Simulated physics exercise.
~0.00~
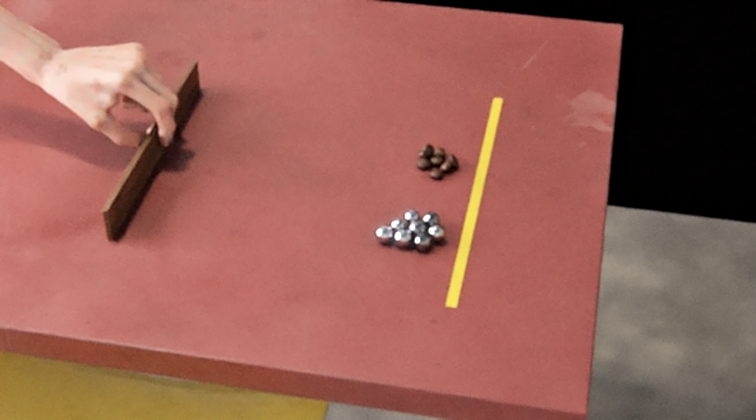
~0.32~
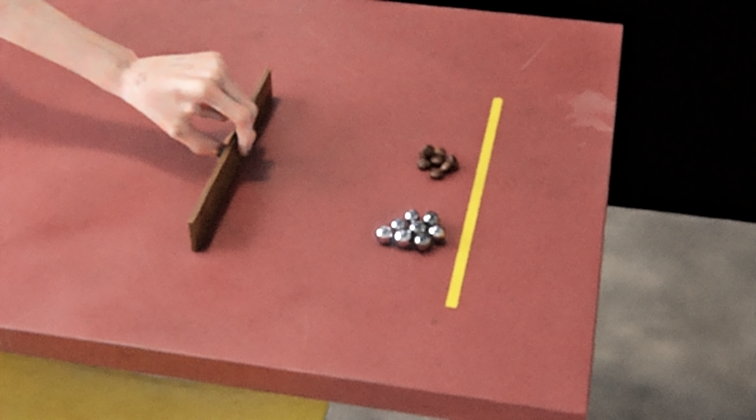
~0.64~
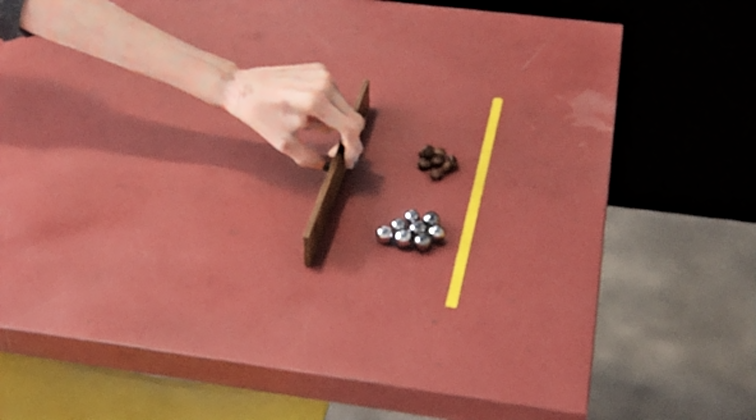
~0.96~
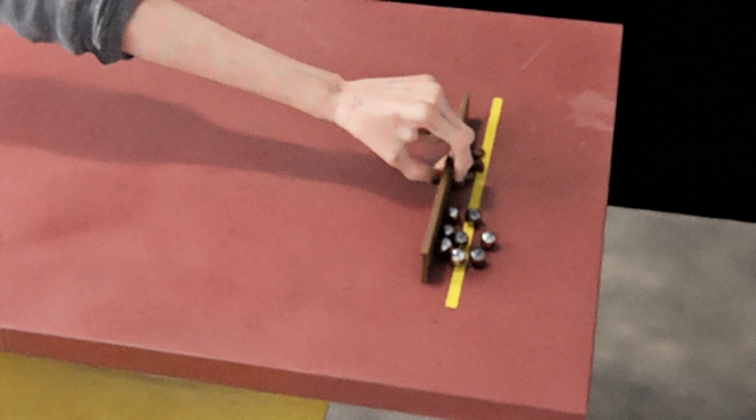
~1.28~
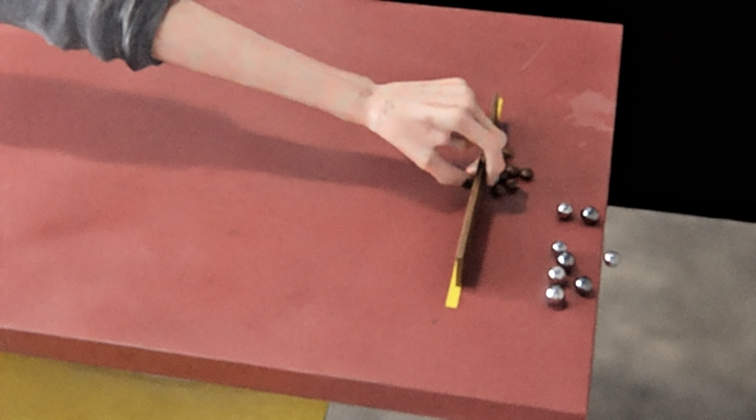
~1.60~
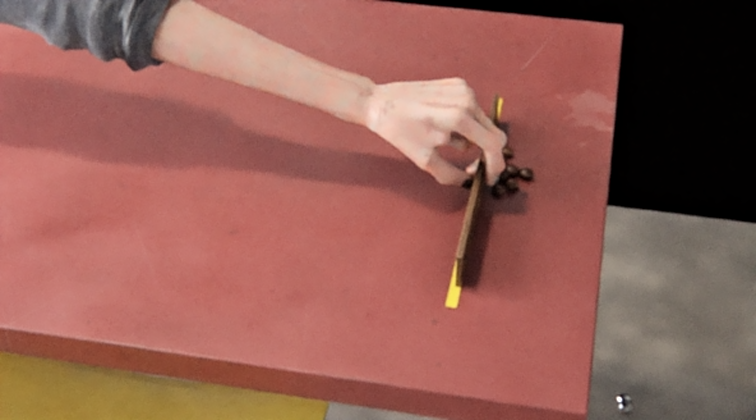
The footage shows a hand sliding a wooden strip rightward across a red table into shiny metallic balls and a small heap of dark pieces, stopping at the yellow tape; the balls roll on and off the right edge, while the dark pieces stay on the table.
